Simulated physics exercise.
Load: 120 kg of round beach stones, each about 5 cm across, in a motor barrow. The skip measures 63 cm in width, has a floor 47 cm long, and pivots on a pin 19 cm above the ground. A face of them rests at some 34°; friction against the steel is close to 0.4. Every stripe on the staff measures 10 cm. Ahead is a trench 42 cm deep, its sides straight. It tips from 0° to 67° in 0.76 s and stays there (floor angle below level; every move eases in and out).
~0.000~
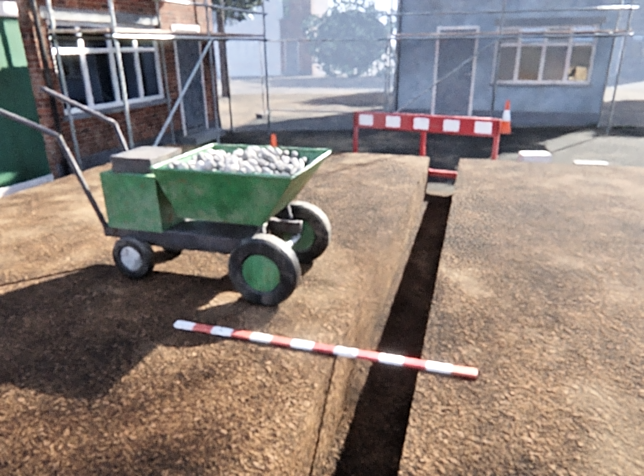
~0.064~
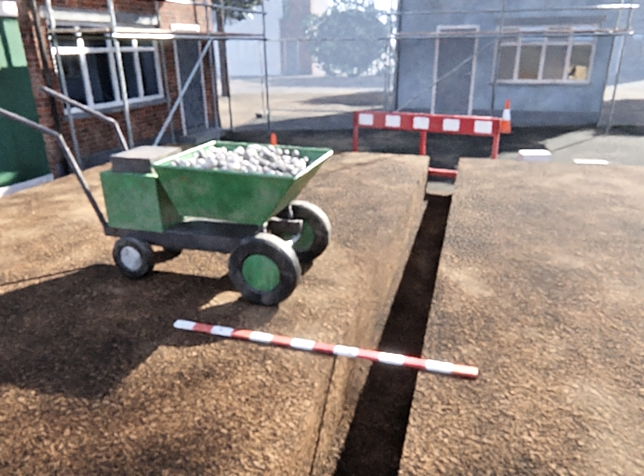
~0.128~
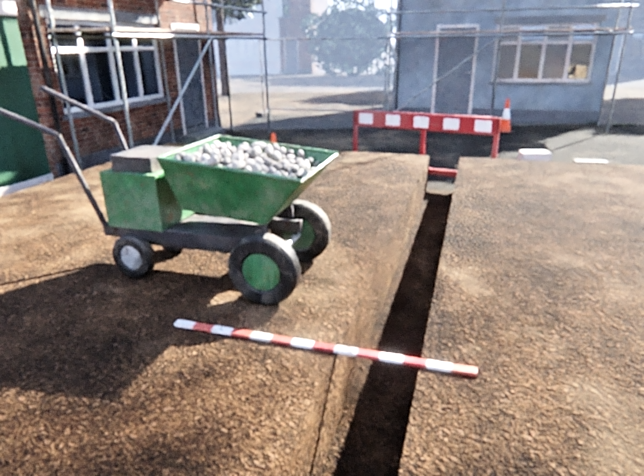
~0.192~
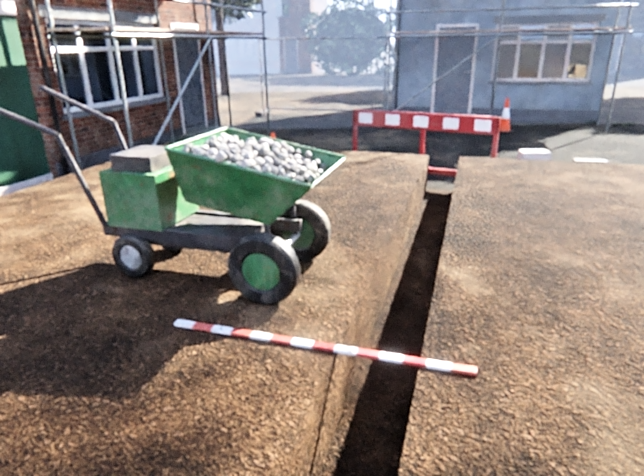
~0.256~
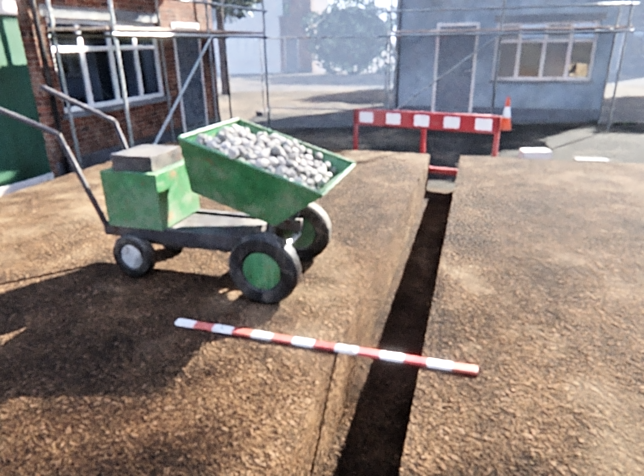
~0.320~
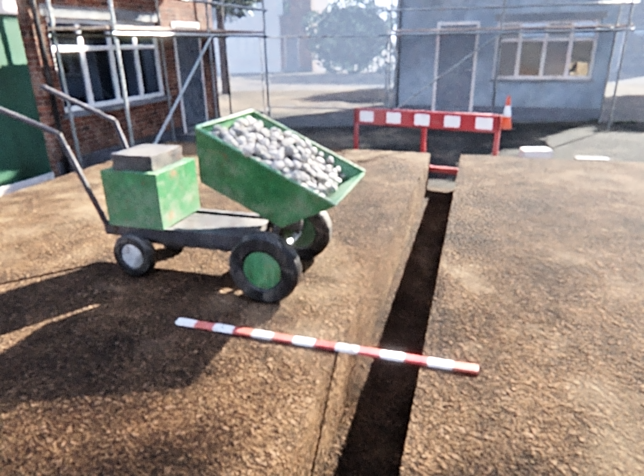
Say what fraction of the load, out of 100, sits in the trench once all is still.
About 74 out of 100.
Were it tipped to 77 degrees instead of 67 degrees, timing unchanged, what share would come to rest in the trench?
Near 80 per cent then.
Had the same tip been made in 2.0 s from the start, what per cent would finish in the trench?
Trench share: Approx. 90%.
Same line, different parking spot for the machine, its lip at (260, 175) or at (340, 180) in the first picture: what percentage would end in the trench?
Roughly 95 in a hundred from the first, 25 in a hundred from the second.
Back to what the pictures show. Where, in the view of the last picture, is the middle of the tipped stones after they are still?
Resting centre: About (414, 344).
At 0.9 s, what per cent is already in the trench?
Close to 30 per cent has got there by then.
After 0.6 s the floor is at 57°; 100 % in the skip; the foremost stones are at (368, 230).
After 0.9 s the floor is at 67°; 63 % in the skip, 32 % in the trench, 5 % past the trench; the foremost stones are at (455, 297).
After 1.2 s the floor is at 67°; 23 % in the skip, 51 % in the trench, 26 % past the trench; the foremost stones are at (601, 317).
After 3.2 s the floor is at 67°; 0 % in the skip, 74 % in the trench, 26 % past the trench; the foremost stones are past the picture's edge.
